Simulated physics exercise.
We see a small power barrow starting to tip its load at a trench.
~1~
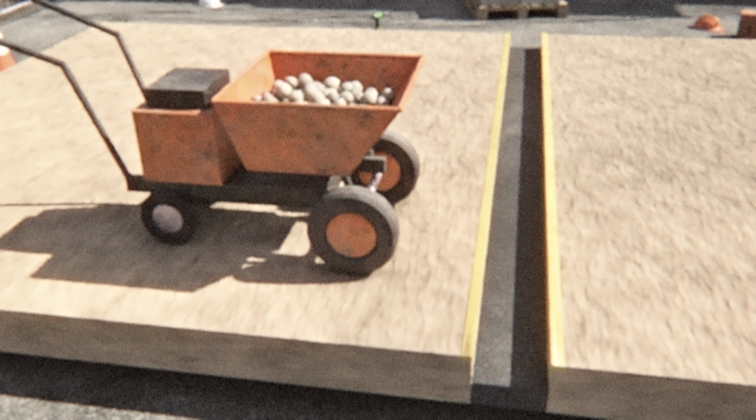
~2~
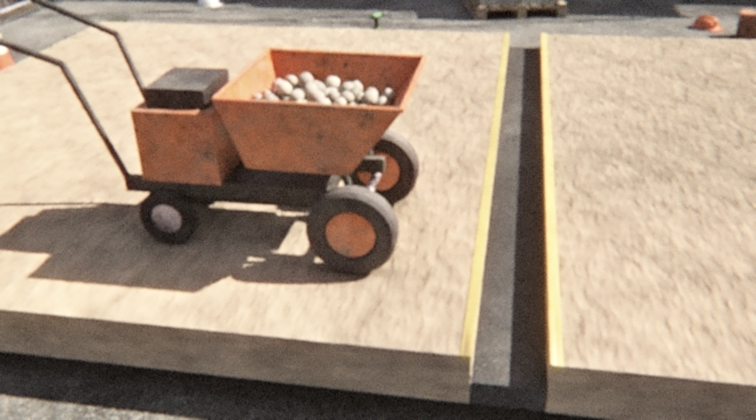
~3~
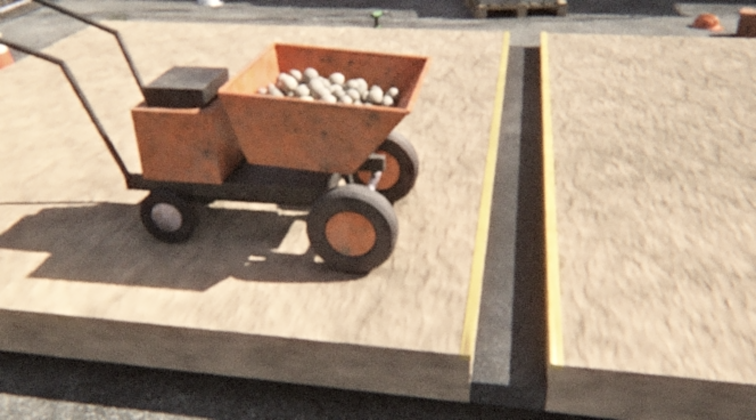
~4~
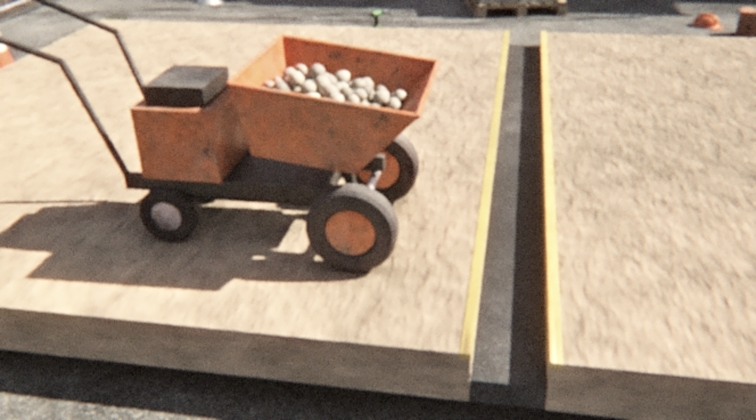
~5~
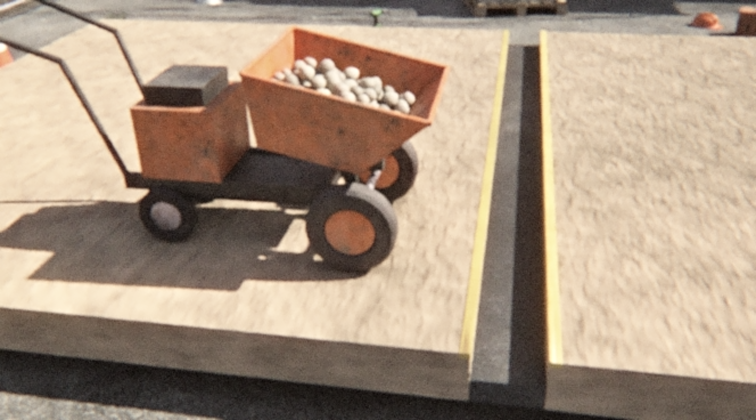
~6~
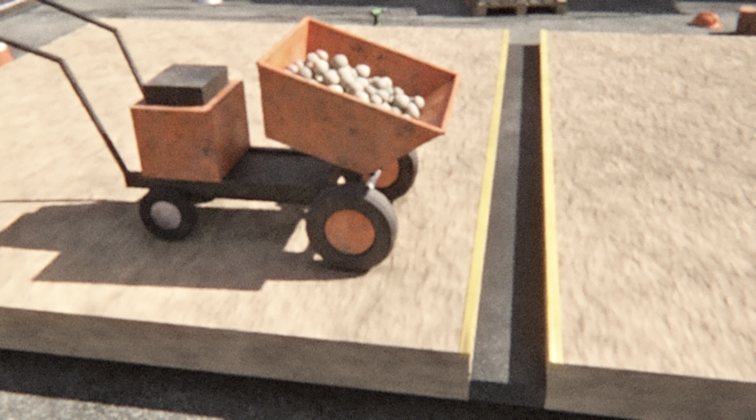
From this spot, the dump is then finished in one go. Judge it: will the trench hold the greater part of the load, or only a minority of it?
The greater part.
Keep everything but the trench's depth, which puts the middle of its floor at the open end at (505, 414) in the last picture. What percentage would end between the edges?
The share comes to around 90 percent.
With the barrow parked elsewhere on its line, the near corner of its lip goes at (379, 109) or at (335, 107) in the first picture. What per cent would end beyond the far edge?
You'd see close to 0 per cent the first time and close to 0 per cent the next.
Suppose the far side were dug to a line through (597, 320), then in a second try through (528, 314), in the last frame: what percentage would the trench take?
Respectively, 90 % and 40 %.
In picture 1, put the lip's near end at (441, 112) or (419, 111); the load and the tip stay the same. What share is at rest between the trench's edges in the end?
20 % then 50 %.
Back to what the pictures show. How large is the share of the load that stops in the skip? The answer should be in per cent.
It ends up near 20 per cent.
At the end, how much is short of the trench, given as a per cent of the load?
I'd say near 0 per cent, give or take.
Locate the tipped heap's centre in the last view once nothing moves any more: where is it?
Resting centre, last picture - approx. (524, 247).
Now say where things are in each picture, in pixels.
The first frame shows lip of the skip (399, 110), level; top of the load (320, 104), river pebbles; first edge of the trench (472, 312); far edge (556, 320), the trench under half as wide as the skip, and shallow for its width.
The second frame shows lip of the skip (401, 111), level; top of the load (321, 103).
The third frame shows lip of the skip (407, 113), tipped barely; top of the load (307, 104).
The fourth frame shows lip of the skip (417, 117), tipped a little; top of the load (308, 89).
The fifth frame shows lip of the skip (429, 124), tipped a little; top of the load (308, 96).
The sixth frame shows lip of the skip (442, 133), tipped clearly; top of the load (317, 85); first edge of the trench (471, 309); far edge (554, 316).
Just after the last frame, skip tipped steeply; every one in the skip.
A moment on, skip tipped right over; the larger part in the skip; roughly a quarter in or heaped over the trench; just a few beyond it.
Further on, skip tipped right over; roughly a quarter in the skip; roughly two thirds in or heaped over the trench; about a tenth beyond it.
When it is over, skip tipped right over; roughly a quarter in the skip; roughly two thirds in or heaped over the trench; about a tenth beyond it.
